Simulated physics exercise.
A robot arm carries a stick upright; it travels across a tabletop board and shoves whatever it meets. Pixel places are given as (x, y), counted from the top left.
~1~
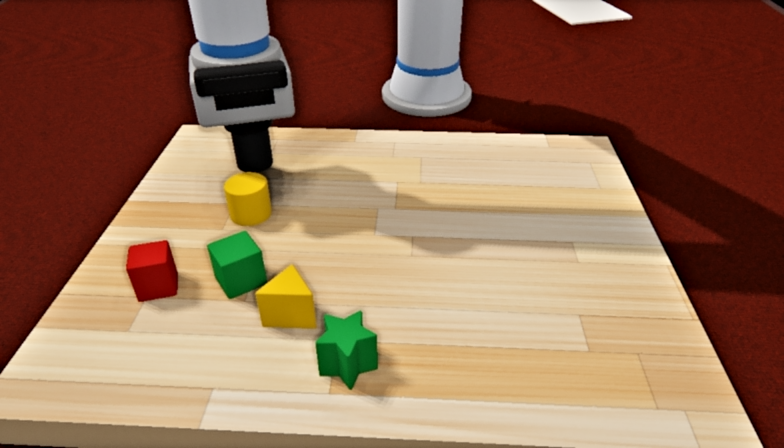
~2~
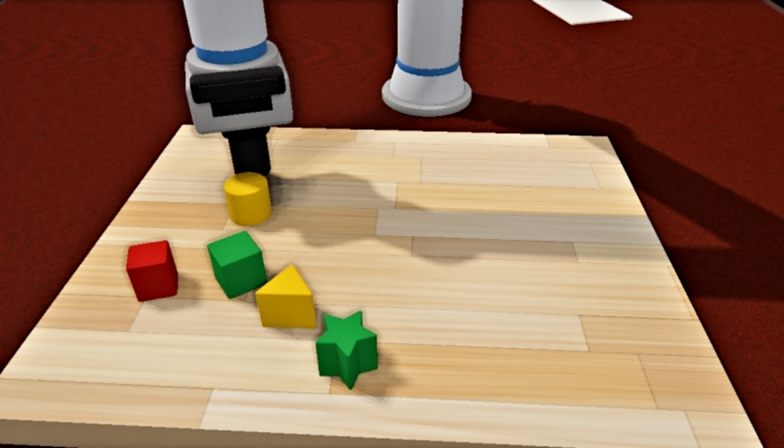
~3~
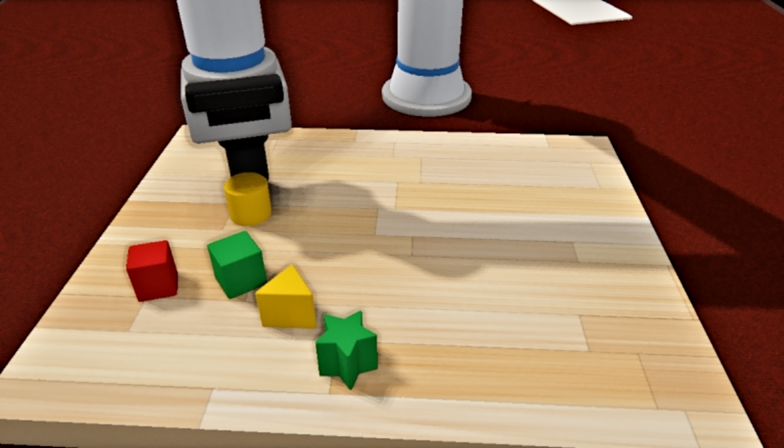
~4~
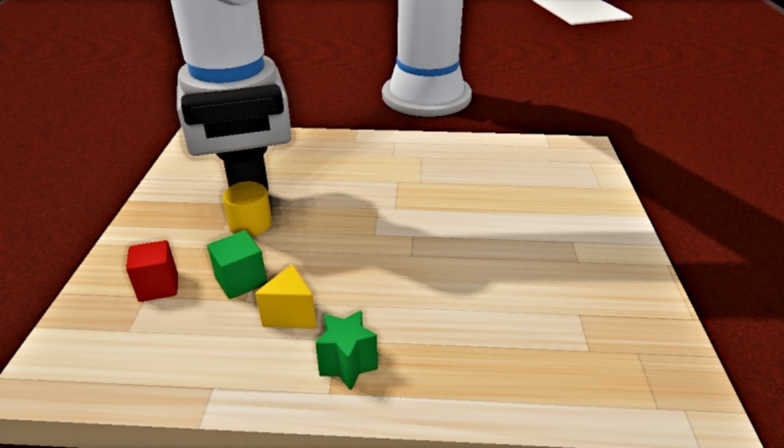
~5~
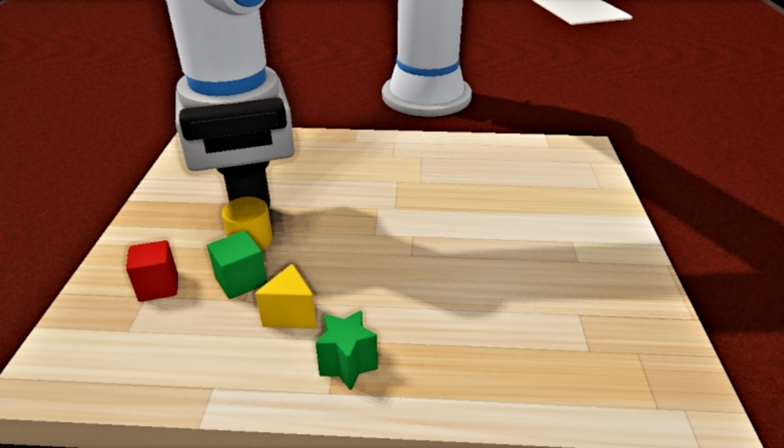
At first, a robot arm holds its black tip just behind a yellow cylinder on a wooden board, with a red cube, a green cube, a yellow triangular block and a green star nearby. The arm moves forward and pushes the cylinder a short way toward the green cube, while the other blocks stay still.
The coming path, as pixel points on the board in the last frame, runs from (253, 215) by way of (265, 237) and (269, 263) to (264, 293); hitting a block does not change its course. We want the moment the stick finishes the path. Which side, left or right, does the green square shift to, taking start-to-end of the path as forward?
Over to the right.
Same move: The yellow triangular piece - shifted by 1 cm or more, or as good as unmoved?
Displaced, by a centimetre or more.
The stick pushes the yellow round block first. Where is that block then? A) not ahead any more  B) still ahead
I choose B.
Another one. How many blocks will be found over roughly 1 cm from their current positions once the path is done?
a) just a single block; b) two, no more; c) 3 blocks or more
c: 3 blocks or more.
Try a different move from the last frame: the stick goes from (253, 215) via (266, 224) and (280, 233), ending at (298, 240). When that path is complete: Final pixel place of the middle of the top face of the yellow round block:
In the picture, it is at (257, 229).
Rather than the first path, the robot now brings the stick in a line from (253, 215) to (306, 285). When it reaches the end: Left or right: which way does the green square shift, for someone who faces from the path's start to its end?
Side: Right.
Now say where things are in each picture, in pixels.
The first picture shows stick tip at (255, 164); block tops, red square at (147, 253); green square at (234, 247); yellow round block at (245, 183); yellow triangular piece at (287, 283).
The second picture shows stick at (253, 170); blocks unchanged.
The third picture shows stick at (251, 179); blocks unchanged.
The fourth picture shows stick at (250, 191); yellow round block at (245, 192).
The fifth picture shows stick at (251, 206); red square at (147, 253); green square at (234, 247); yellow round block at (244, 209); yellow triangular piece at (287, 283).
On the path given first. One third of the way, stick at (263, 228); green square at (230, 263), turned 35° clockwise; yellow round block at (254, 234).
Two thirds of the way, stick at (267, 254); green square at (220, 286), turned 85° clockwise; yellow round block at (263, 262).
At the end, stick at (262, 283); red square in place; green square at (212, 293), turned 105° clockwise; yellow round block at (266, 293); yellow triangular piece at (306, 305), turned 15° anticlockwise.
